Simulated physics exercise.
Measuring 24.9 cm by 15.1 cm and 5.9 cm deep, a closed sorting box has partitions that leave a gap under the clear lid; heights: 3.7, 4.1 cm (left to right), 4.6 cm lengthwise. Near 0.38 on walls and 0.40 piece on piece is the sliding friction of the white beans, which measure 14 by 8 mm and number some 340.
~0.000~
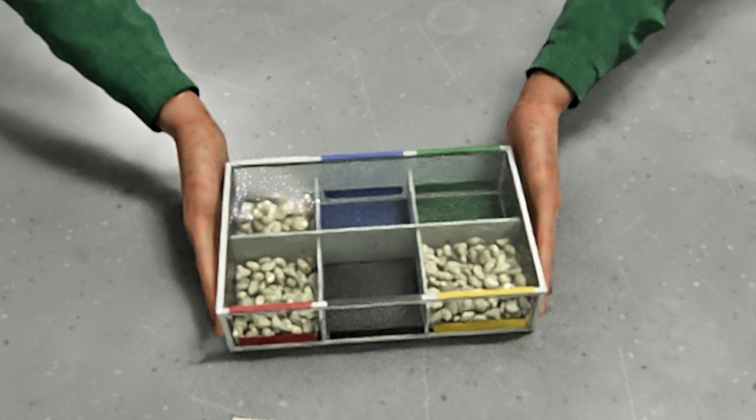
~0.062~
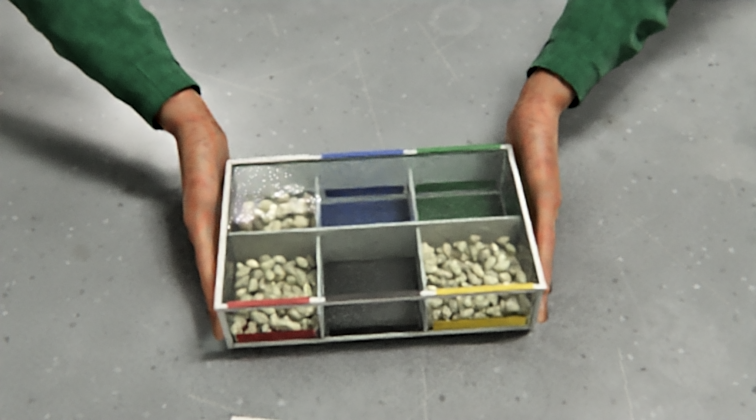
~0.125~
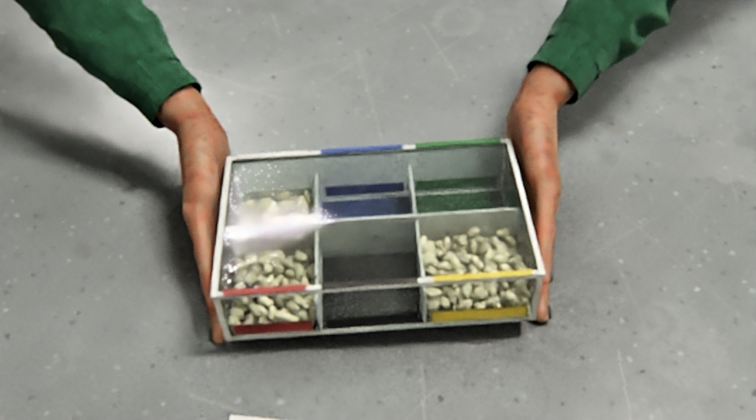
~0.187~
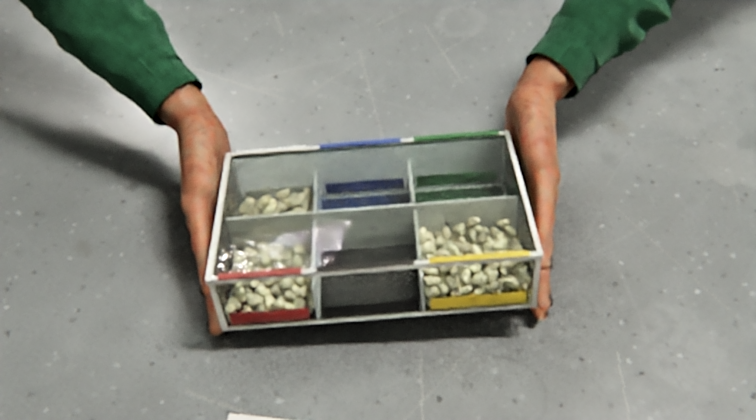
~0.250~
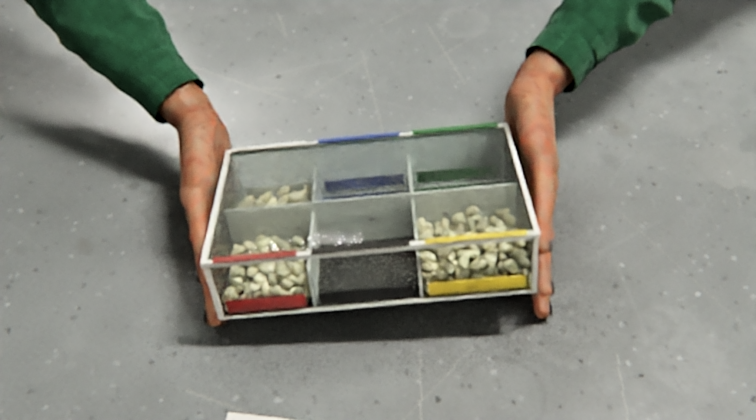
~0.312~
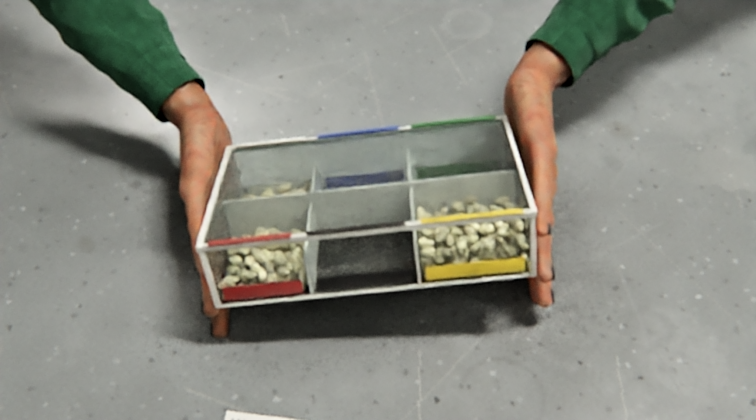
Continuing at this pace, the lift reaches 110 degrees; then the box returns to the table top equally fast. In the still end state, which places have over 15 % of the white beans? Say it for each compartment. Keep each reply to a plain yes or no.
Here goes: Red yes; blue no; green no; yellow yes; white yes; black no.
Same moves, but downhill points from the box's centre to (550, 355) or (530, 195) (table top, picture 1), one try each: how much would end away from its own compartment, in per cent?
Estimate: Some 35 % and some 45 % respectively.
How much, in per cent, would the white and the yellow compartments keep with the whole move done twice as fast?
In that case white keeps 30 per cent while yellow keeps 40 per cent.
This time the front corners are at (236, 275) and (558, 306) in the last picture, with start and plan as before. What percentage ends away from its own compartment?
Roughly 35 per cent.
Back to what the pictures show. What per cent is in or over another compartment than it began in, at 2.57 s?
15 %.
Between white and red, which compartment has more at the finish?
White.
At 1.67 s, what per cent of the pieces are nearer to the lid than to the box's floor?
Around 50 in a hundred, give or take.
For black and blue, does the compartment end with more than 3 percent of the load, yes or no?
Black: False, blue: True.
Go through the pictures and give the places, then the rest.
In the first picture, box tilt 0 degrees, front corners at (222, 310) and (541, 289); red 30 %, yellow 50 %, white 25 %.
In the second picture, box tilt 1 degrees, front corners at (221, 306) and (540, 286).
In the third picture, box tilt 5 degrees, front corners at (217, 294) and (539, 272), lowest corner left back.
In the fourth picture, box tilt 9 degrees, front corners at (212, 279) and (537, 253), lowest corner left back.
In the fifth picture, box tilt 14 degrees, front corners at (207, 263) and (534, 233), lowest corner left back.
In the sixth picture, box tilt 18 degrees, front corners at (202, 246) and (531, 212), lowest corner left back; red 30 %, yellow 50 %, white 25 %. The box's pace is about 70 degrees a second.
Then, at 1.67 s, tilt 110 degrees; red 25 %, blue 5 %, yellow 40 %, white 30 %.
Then, at 2.57 s, tilt 49 degrees; red 25 %, blue 5 %, yellow 40 %, white 30 %.
Then, at 3.47 s, tilt 0 degrees; red 25 %, blue 5 %, yellow 40 %, white 30 %.
At rest (3.9 s), red 25 %, blue 5 %, green 0 %, yellow 40 %, white 30 %, black 0 %.
